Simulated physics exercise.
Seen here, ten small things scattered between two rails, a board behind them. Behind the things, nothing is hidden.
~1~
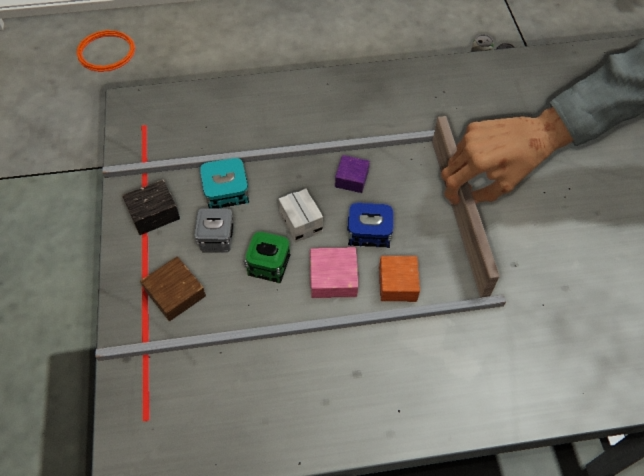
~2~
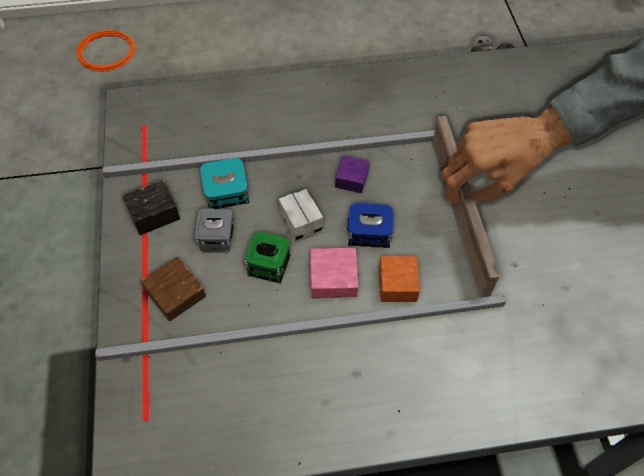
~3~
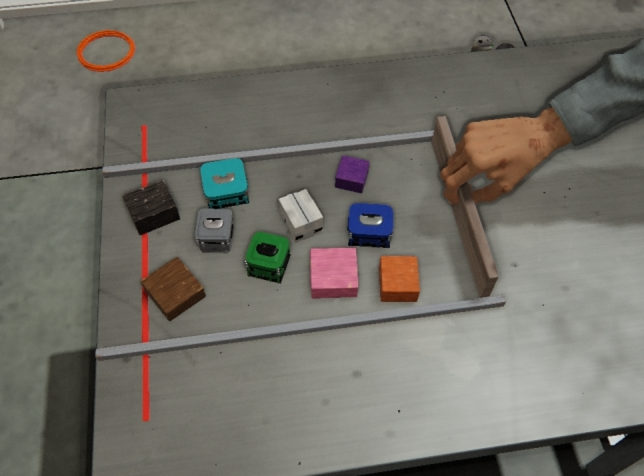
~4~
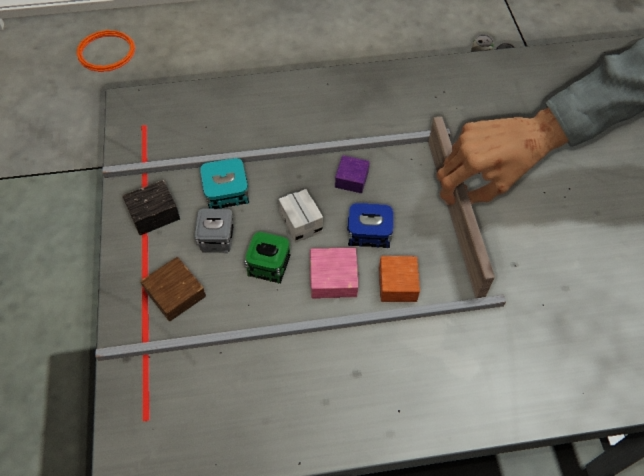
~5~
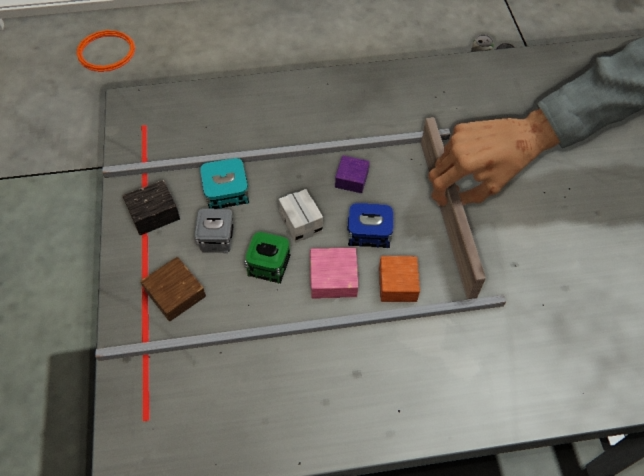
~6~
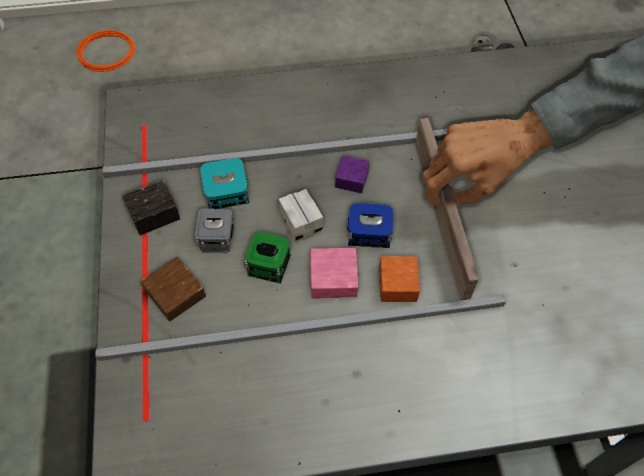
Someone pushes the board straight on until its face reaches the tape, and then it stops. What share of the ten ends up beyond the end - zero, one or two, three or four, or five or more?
I predict more than four will slip off.
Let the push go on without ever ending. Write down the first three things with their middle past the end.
Order, earliest first: Black block, brown block, grey case.
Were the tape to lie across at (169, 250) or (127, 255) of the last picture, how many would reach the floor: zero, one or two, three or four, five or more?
Okay, so it's three to four for the first place and at least five for the second.
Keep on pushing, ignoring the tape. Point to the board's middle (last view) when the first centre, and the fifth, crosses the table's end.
I'd say close to (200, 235), and after that close to (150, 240).
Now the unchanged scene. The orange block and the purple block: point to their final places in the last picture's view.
Around (124, 325) and around (129, 200).
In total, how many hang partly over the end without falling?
The number would be 1.
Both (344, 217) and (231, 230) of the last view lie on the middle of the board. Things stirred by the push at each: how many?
First position 6; second position 10.
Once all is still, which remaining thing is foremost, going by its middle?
Result: White box.
Soon after, none off yet; black block at rest near (152, 208); brown block at rest near (174, 289); grey case moving near (208, 229).
At rest, the number that fall off is five or more; fallen, pink block, green case, turquoise case, grey case, brown block and black block.
